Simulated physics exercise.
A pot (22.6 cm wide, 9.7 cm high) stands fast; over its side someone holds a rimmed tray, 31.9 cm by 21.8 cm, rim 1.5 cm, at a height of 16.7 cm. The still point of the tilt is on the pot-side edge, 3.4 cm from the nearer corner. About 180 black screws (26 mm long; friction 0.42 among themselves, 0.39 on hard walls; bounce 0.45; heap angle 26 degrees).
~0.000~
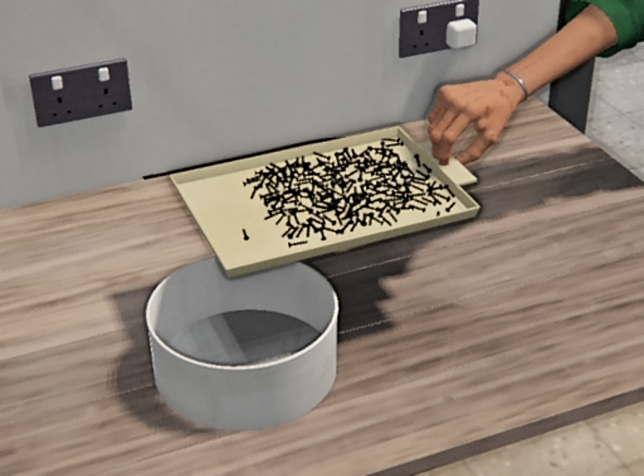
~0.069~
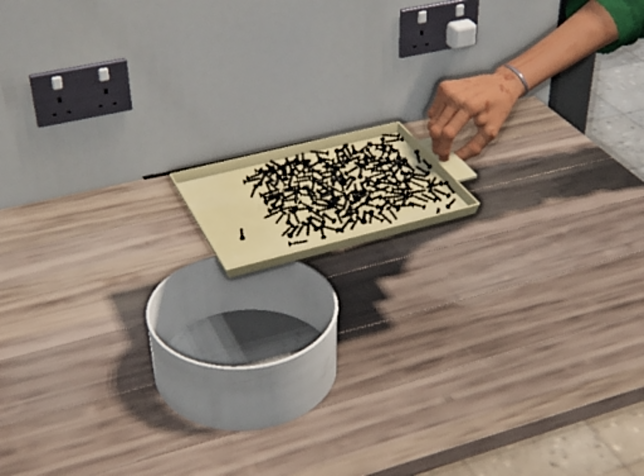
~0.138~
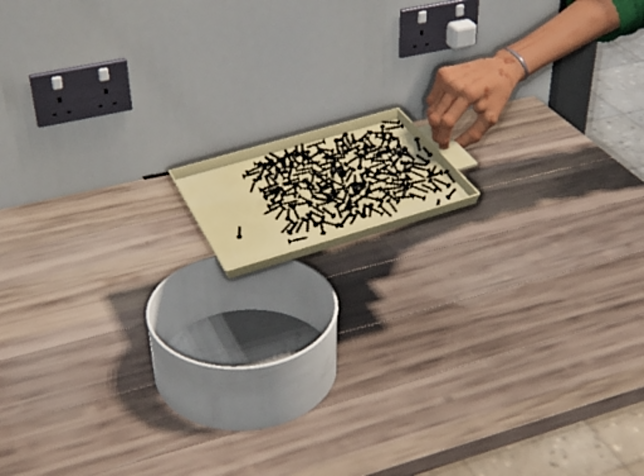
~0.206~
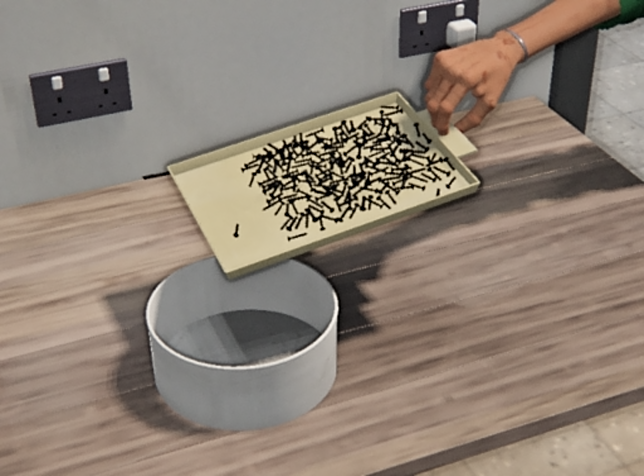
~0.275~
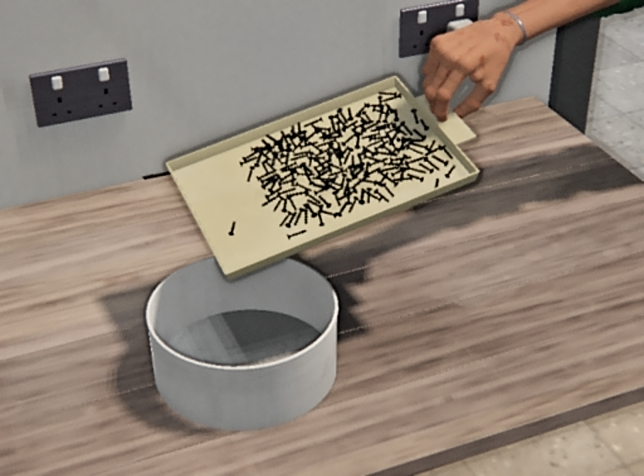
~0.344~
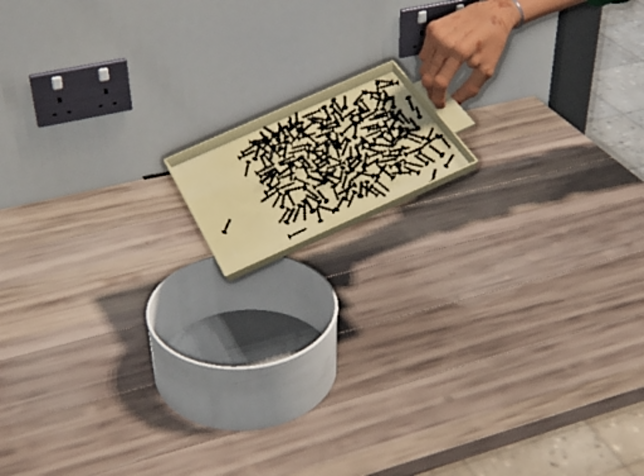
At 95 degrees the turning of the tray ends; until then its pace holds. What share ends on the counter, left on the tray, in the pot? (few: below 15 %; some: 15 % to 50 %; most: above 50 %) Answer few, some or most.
Counter few, tray few, pot most.
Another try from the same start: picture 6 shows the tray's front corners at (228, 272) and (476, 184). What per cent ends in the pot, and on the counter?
Pot 95, counter 5.
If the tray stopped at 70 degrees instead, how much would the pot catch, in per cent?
In that case some 95 per cent.
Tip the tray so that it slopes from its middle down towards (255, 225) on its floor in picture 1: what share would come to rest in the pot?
Some 80 per cent.
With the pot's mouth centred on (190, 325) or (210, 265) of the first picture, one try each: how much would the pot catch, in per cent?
Some 100 and 20 per cent.
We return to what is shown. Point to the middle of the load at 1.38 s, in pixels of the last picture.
At about (213, 381).
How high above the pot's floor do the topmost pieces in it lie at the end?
Some 3.0 cm.
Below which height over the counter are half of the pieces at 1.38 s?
About 2 cm.
After 0.97 s, tilt 54 degrees; the tray holds 80 %, the pot 5 %.
After 1.38 s, tilt 78 degrees; the tray holds 15 %, the pot 75 %.
Then, at 1.88 s, tilt 95 degrees; the tray holds 0 %, the pot 100 %.
At rest (2.2 s), counter 0 %, tray 0 %, pot 100 %.
